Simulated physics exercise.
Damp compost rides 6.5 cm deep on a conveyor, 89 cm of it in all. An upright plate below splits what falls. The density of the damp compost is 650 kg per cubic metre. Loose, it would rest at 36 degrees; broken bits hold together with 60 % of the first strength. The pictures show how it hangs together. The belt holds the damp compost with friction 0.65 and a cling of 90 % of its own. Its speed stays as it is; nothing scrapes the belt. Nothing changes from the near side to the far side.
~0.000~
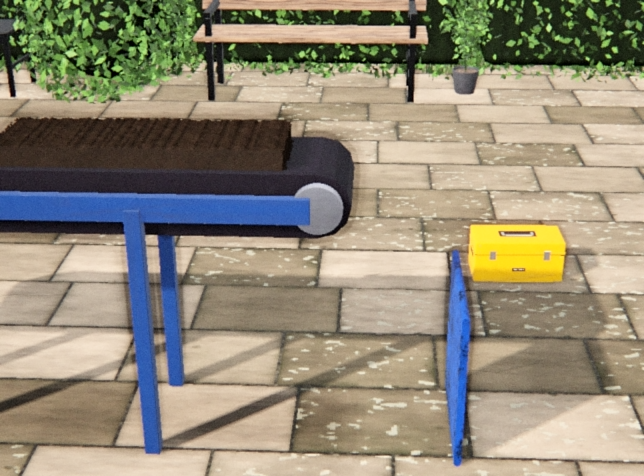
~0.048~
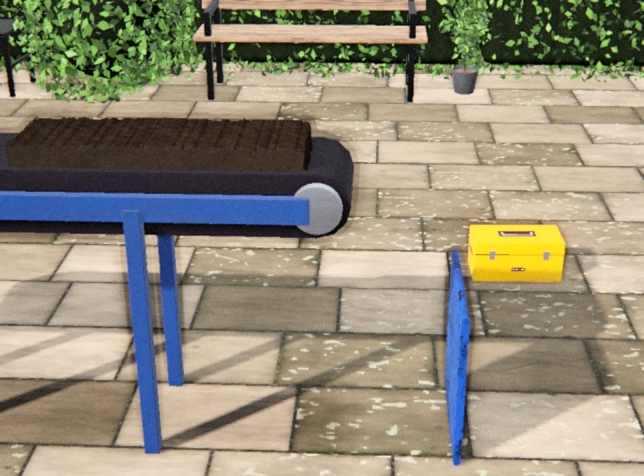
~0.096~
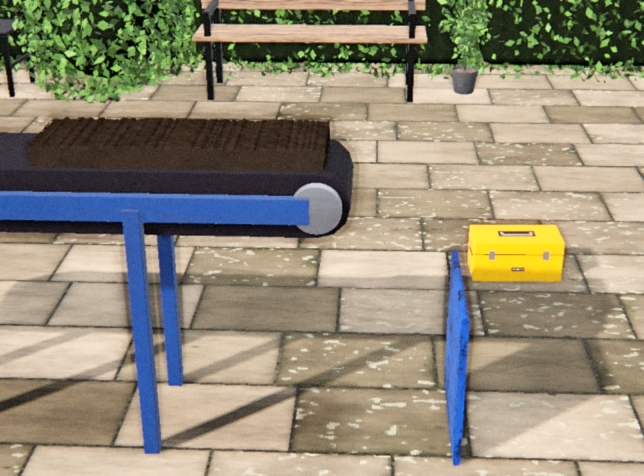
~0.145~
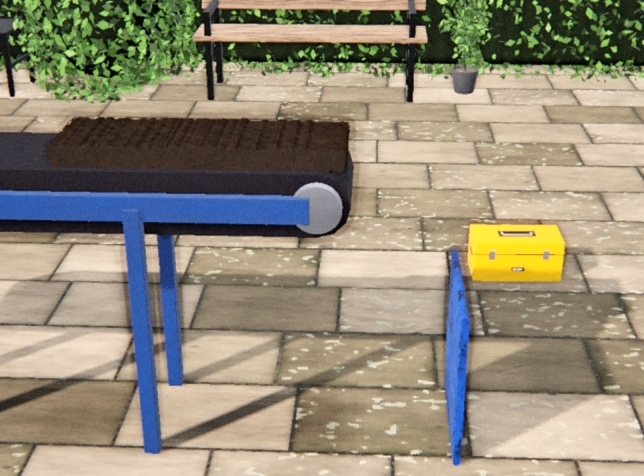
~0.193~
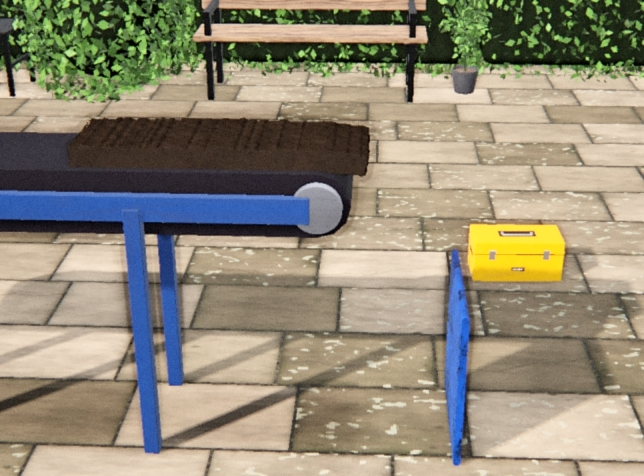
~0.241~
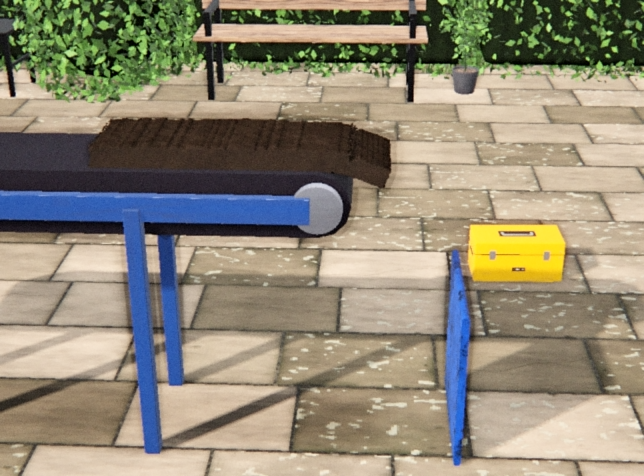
Damp dark compost riding rightward along a blue-framed conveyor, extending past the roller, its front edge cracking and bending downward.
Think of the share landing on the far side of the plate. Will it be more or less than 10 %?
Expect more than 10 %.
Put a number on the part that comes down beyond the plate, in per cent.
Near 35 %.
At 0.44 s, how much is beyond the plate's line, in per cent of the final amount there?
Some 0 per cent.
After 0.44 s, 0 % is beyond the plate's line.
After 0.67 s, 13 % is beyond the plate's line.
After 0.90 s, 23 % is beyond the plate's line.
After 1.13 s, 33 % is beyond the plate's line.
After 2.29 s, 33 % is beyond the plate's line.
